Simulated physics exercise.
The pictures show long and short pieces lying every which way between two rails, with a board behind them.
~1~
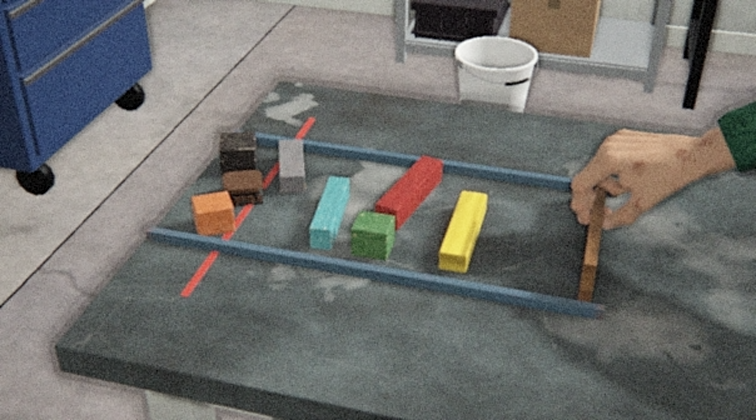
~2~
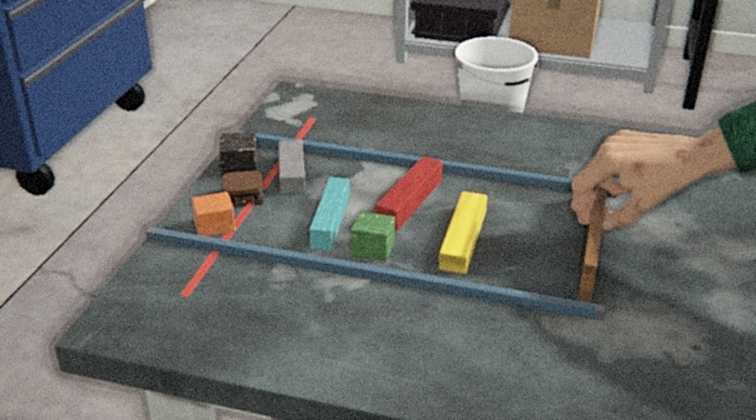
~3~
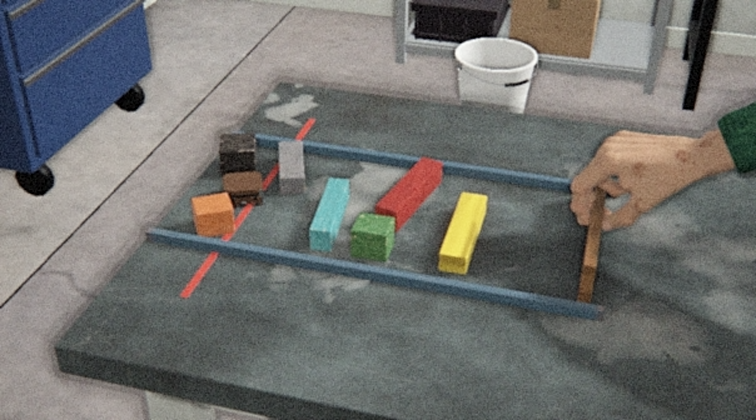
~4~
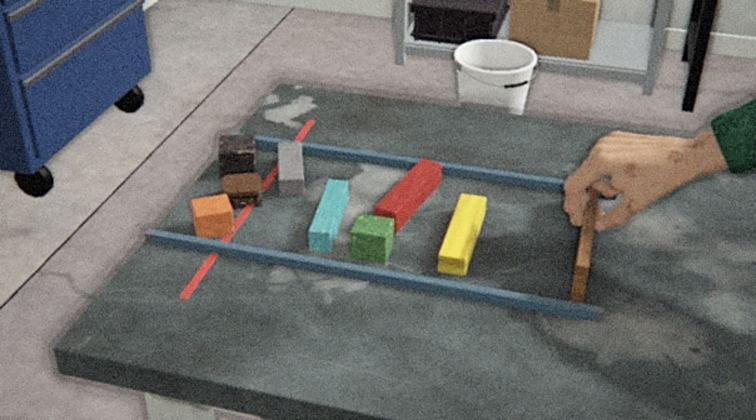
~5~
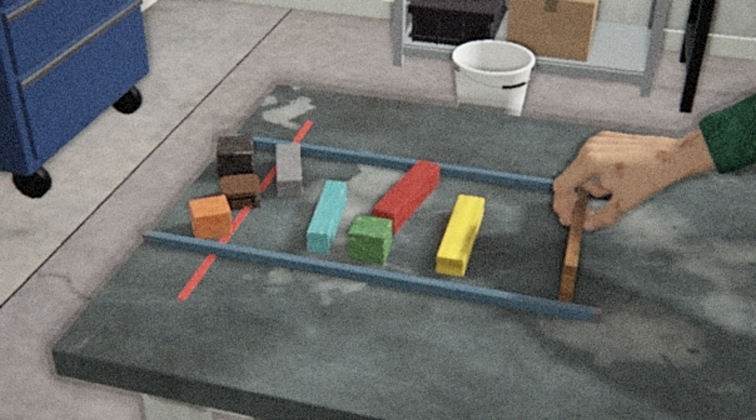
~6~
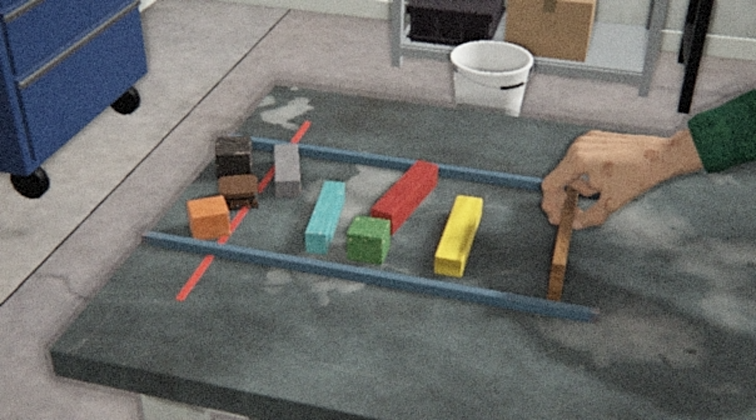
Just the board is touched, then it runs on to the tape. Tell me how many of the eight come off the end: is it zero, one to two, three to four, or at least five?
It is three to four.
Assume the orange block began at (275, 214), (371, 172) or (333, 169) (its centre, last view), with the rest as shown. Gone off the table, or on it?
At each spot in turn it topples down, holds steady and holds steady.
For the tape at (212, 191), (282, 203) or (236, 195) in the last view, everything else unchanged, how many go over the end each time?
Counts per try: 7; 0; 5.
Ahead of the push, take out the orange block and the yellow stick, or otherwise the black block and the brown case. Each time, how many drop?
The counts: 1 and 1.
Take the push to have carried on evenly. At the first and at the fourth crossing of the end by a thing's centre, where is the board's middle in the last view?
Its centre point is roughly (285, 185) and later (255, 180).
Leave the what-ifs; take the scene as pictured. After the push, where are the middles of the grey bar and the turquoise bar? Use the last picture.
Grey bar at (211, 155), turquoise bar at (180, 192).
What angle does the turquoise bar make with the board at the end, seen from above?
About 10° out of line.
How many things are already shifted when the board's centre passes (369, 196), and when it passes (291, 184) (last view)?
The counts are 4 and 8.
Soon after, none off yet; black block at rest near (234, 157); orange block at rest near (209, 219); brown case at rest near (239, 193).
At rest, the number that fall off is three or four; fallen, brown case, orange block and black block.
